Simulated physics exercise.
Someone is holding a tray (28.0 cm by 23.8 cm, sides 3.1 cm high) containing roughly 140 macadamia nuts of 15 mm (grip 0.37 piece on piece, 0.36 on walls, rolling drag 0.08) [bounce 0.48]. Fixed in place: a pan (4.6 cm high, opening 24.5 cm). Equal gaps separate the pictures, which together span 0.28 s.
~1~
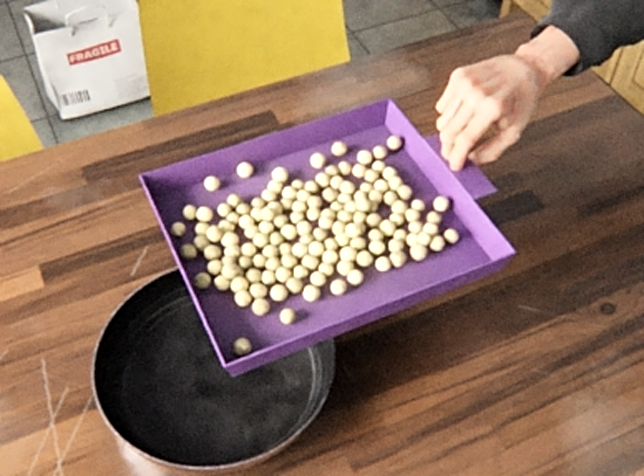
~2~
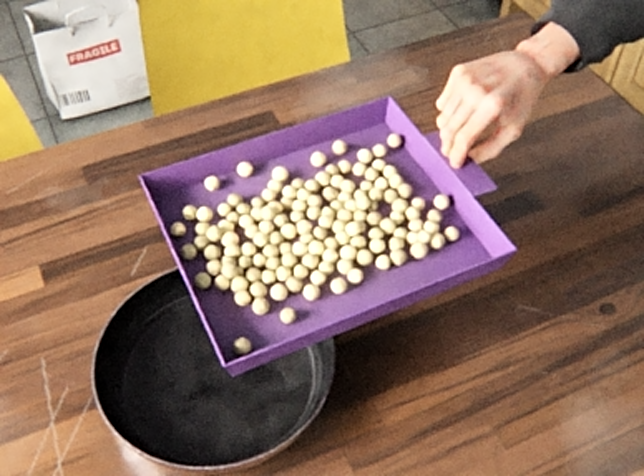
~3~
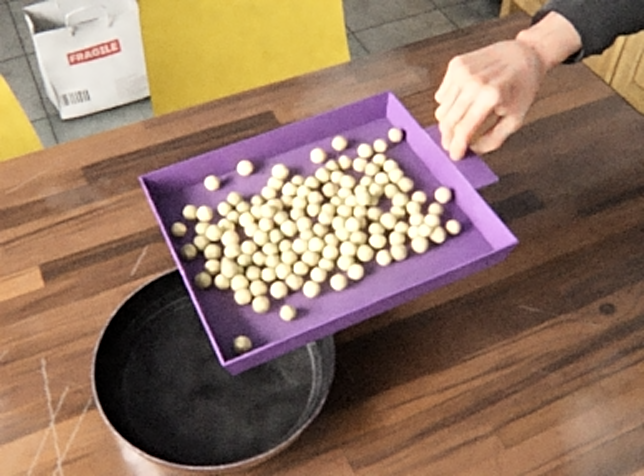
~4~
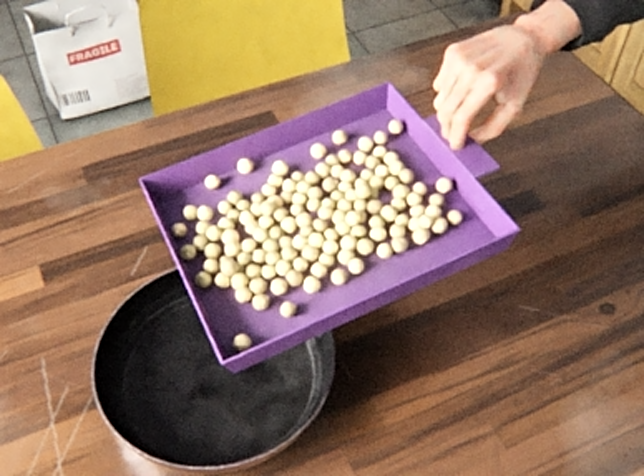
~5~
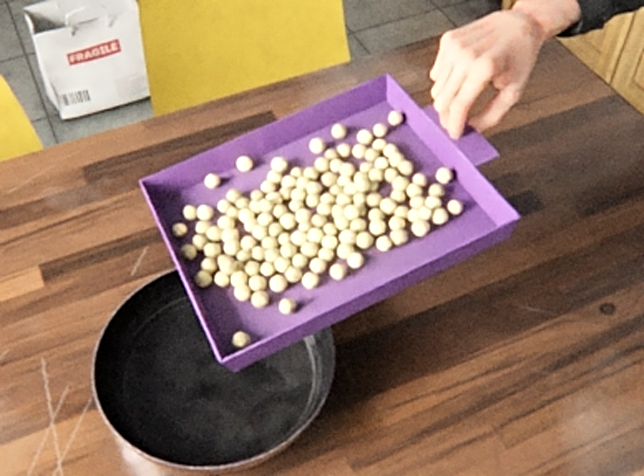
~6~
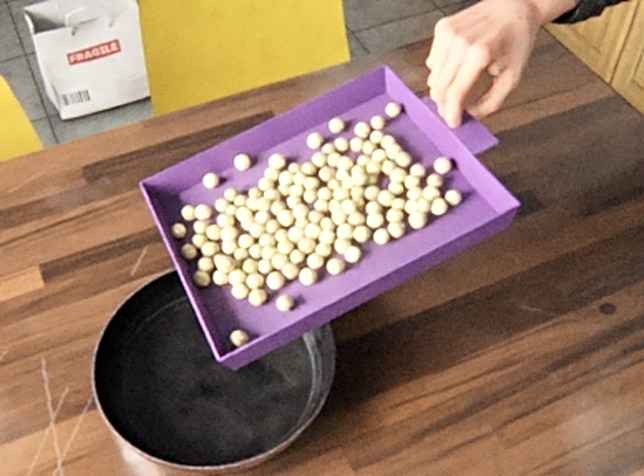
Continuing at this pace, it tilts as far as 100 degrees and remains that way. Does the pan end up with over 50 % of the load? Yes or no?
No.
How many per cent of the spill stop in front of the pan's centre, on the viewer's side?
I'd say somewhere near 0 in a hundred.
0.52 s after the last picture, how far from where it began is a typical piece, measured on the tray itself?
I'd put it at about 6 cm.
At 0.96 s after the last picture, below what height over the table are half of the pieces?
My estimate would be around 20 cm.
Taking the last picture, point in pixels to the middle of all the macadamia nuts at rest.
Near pixel (139, 295).
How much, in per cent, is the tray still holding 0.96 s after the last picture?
About 100 percent of the load is still on the tray.
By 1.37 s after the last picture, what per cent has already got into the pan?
Estimate: Close to 0 in a hundred.
Then, 0.52 s after the last picture, tilt 42 degrees; tray 100 %; middle of all pieces on or above the table near (239, 198).
Then, 0.96 s after the last picture, tilt 67 degrees; tray 100 %; middle of all pieces on or above the table near (214, 188).
Then, 1.37 s after the last picture, tilt 90 degrees; outside 5 %, tray 95 %; middle of all pieces on or above the table near (181, 203).
Then, 1.75 s after the last picture, tilt 100 degrees; outside 60 %, pan 35 %, in the air 5 %; middle of all pieces on or above the table near (138, 293).
In the end, outside 65 %, pan 35 %.
